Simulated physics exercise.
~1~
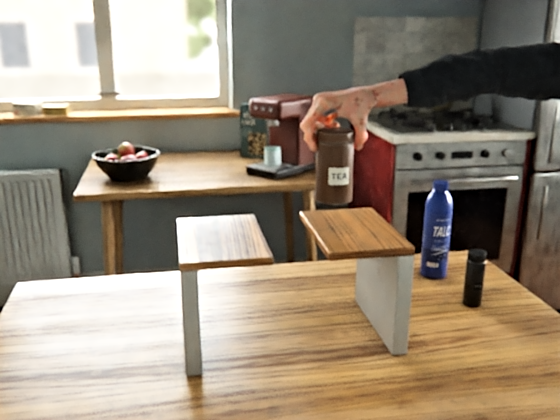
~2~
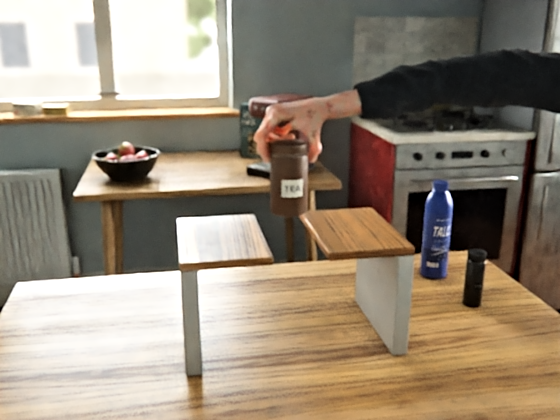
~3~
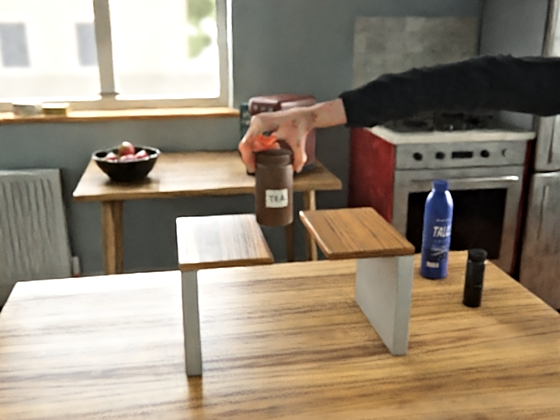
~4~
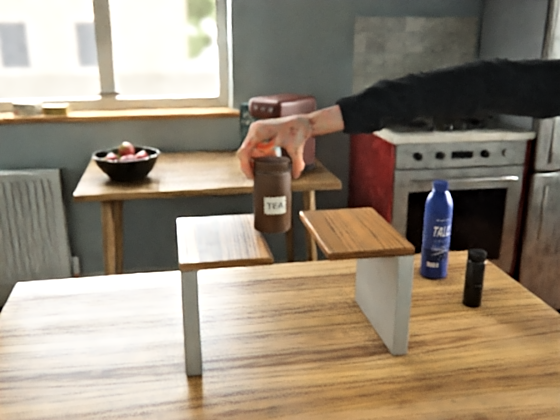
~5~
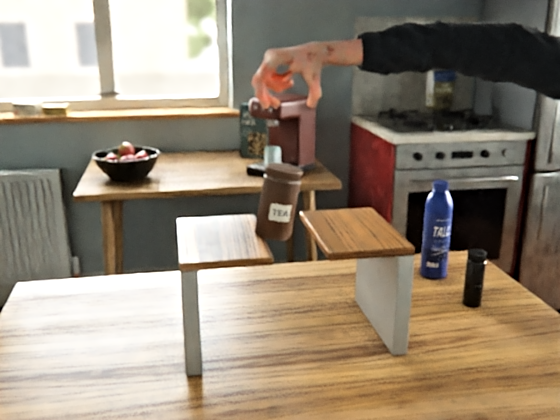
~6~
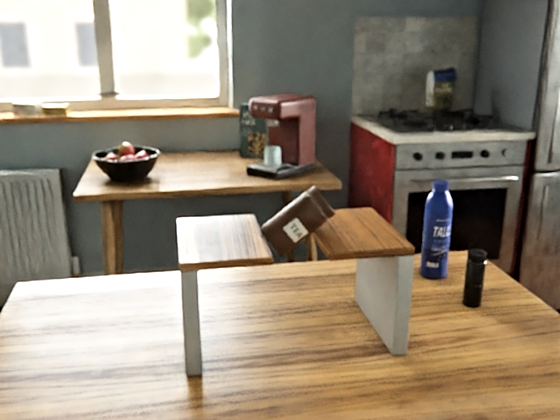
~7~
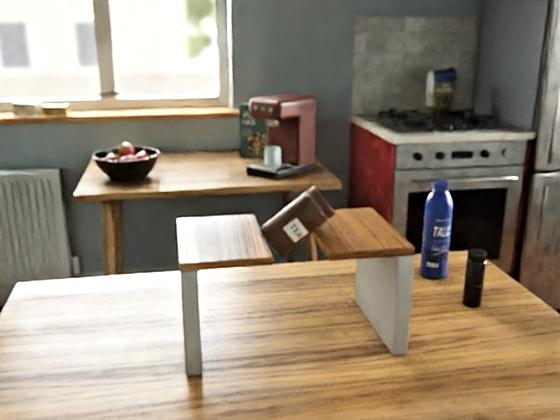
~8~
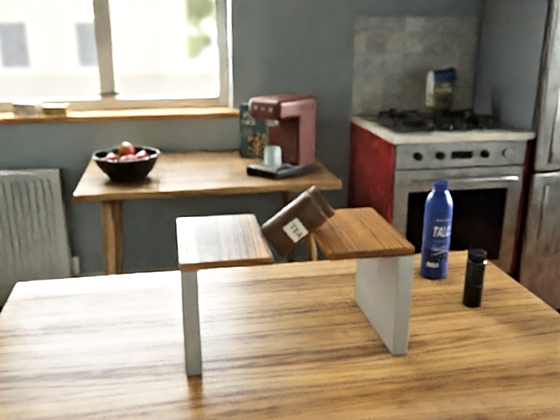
Brown tea jar lowered by a hand over the gap between two small wooden ledges, released, tipping right and lodging aslant between them.
